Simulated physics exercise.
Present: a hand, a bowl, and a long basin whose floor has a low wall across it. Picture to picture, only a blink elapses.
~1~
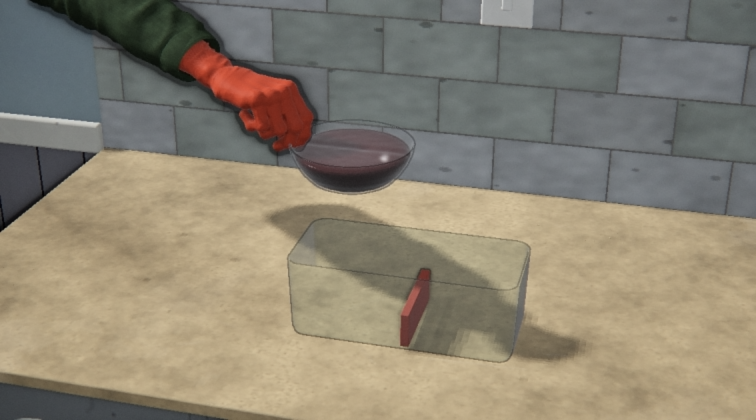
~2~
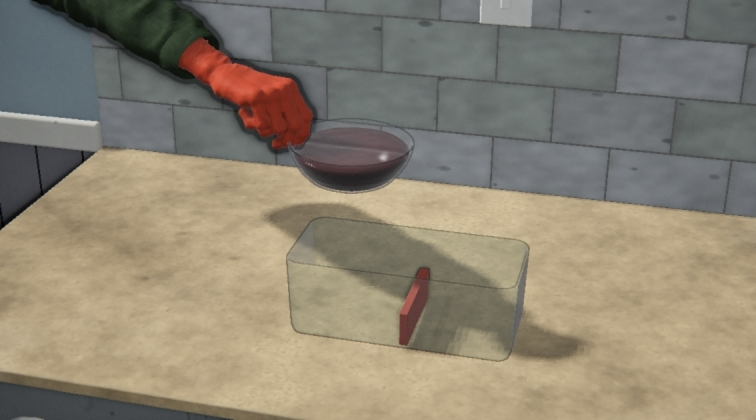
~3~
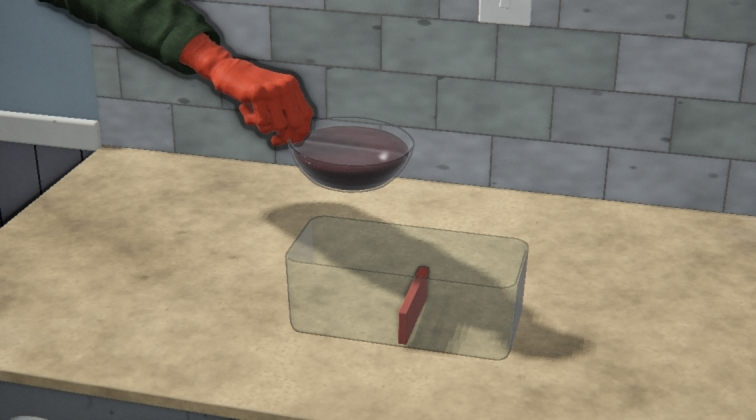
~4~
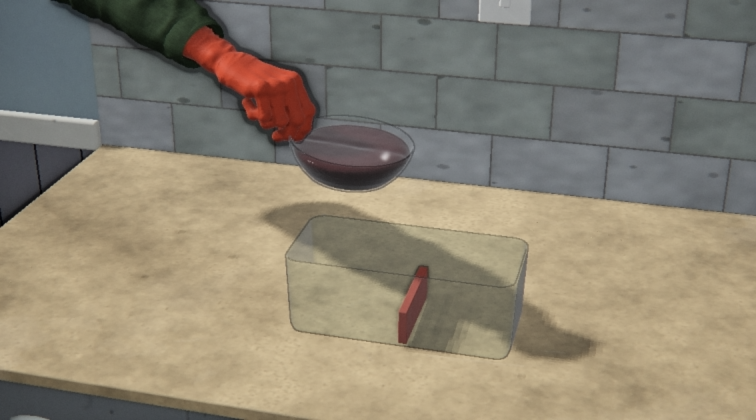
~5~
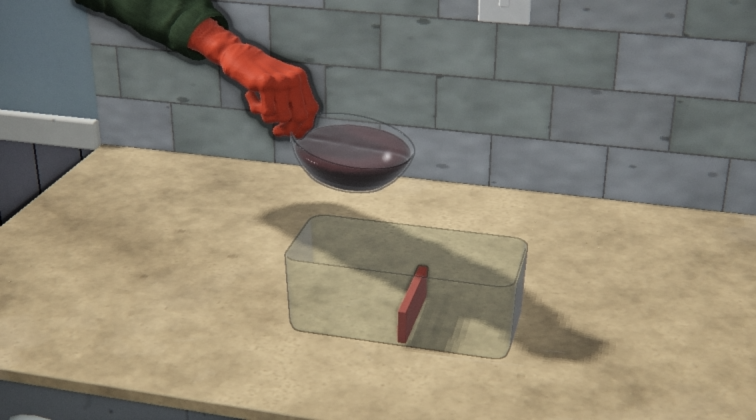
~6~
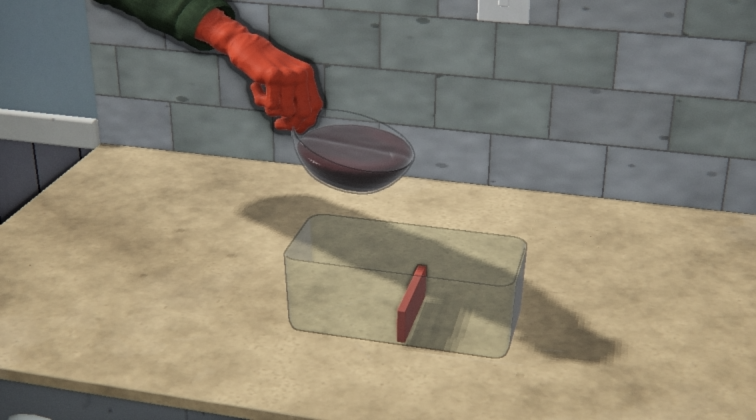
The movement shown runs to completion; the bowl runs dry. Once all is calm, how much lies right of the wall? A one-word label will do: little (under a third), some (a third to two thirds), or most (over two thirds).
Most.
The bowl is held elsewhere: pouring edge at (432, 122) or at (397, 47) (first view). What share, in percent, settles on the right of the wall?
It comes to 90 % the first time and 75 % the second.
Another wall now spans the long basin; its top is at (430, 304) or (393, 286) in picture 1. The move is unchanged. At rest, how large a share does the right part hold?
Try 1: About 65 percent; try 2: About 95 percent.
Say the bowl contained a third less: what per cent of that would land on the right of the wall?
Estimated share: Around 80 %.
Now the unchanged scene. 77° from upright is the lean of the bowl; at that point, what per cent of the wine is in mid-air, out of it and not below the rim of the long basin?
About 35 per cent.
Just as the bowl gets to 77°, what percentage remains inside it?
Roughly 15 percent.
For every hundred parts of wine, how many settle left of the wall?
Roughly 15 percent of it.
A moment on, the bowl is tipped on its side and 16 per cent is still to pour, 0 is left of the wall and 48 right of it.
Next, the bowl is tipped right over and 0 per cent is still to pour, 16 is left of the wall and 82 right of it.
Then the bowl is tipped right over and 0 per cent is still to pour, 16 is left of the wall and 82 right of it.
Later the bowl is tipped right over and 0 per cent is still to pour, 16 is left of the wall and 82 right of it.
Finally, 16 per cent lies left of the wall, 82 right of it and 1 outside.
